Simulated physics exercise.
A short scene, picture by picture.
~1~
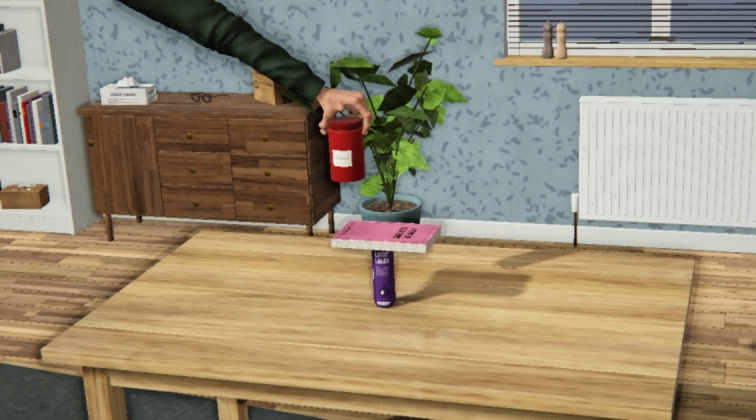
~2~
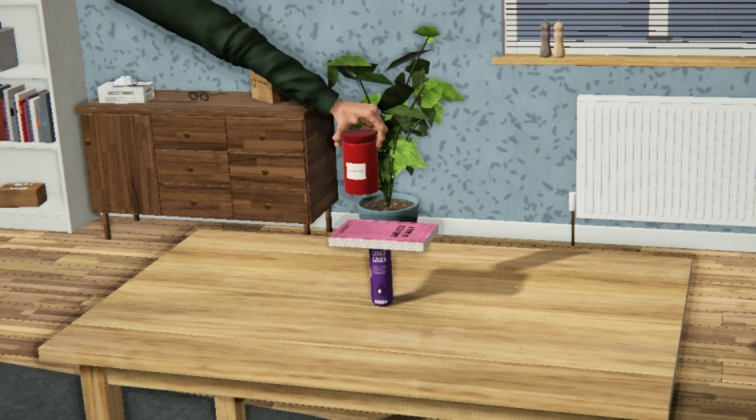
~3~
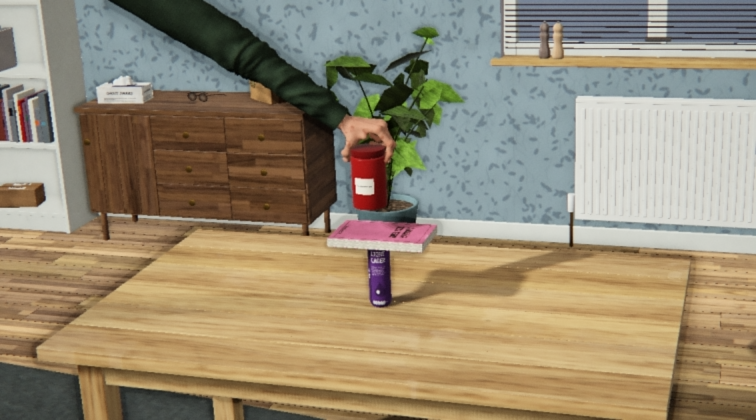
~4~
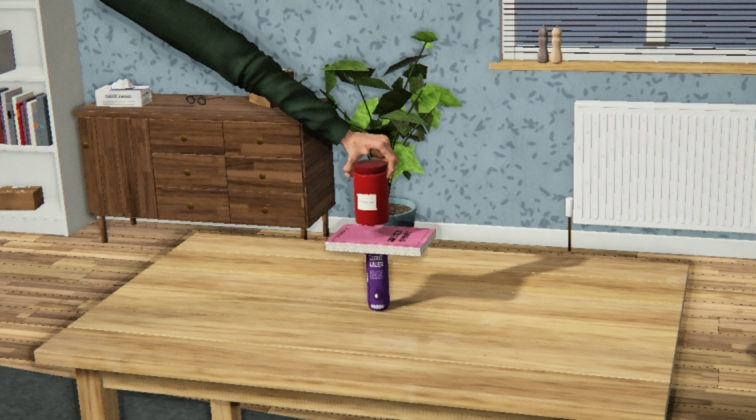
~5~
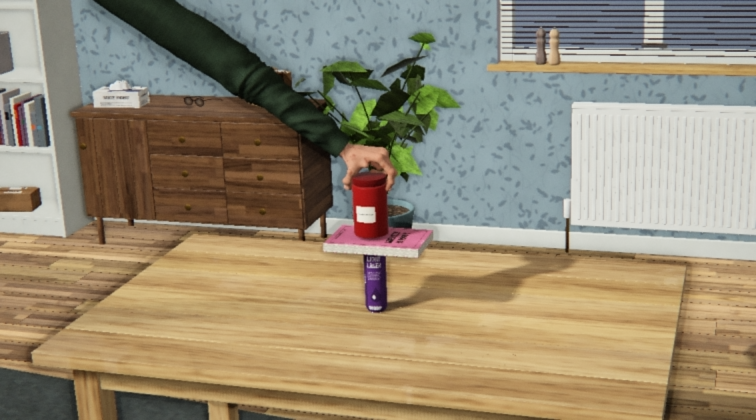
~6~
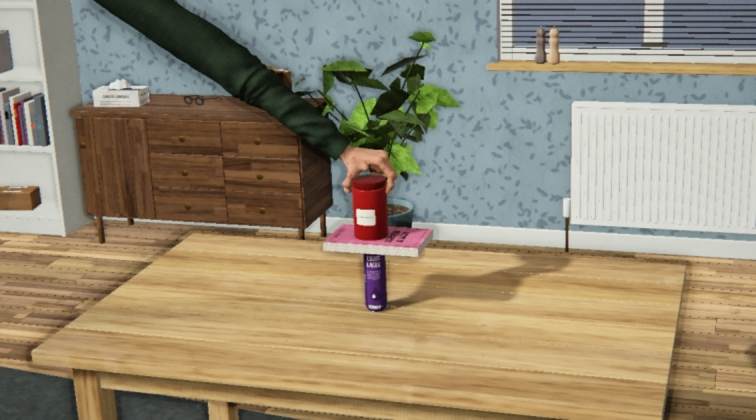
A hand in a dark green sleeve moved a red jar slightly right and lowered it onto a pink book balanced on a purple can on a wooden table, keeping its grip on the jar.
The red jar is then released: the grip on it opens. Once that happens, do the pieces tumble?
Turns out nothing tips over there.
Then, 0.10 s later than the last frame, things are still on the move.
Then, 0.30 s later than the last frame, all is still.
Then, 0.60 s later than the last frame, red jar resting near (370, 208).
When it is over, all 3 as before. End places, in pixels of the last picture, red jar near (370, 208). The stack stays up.
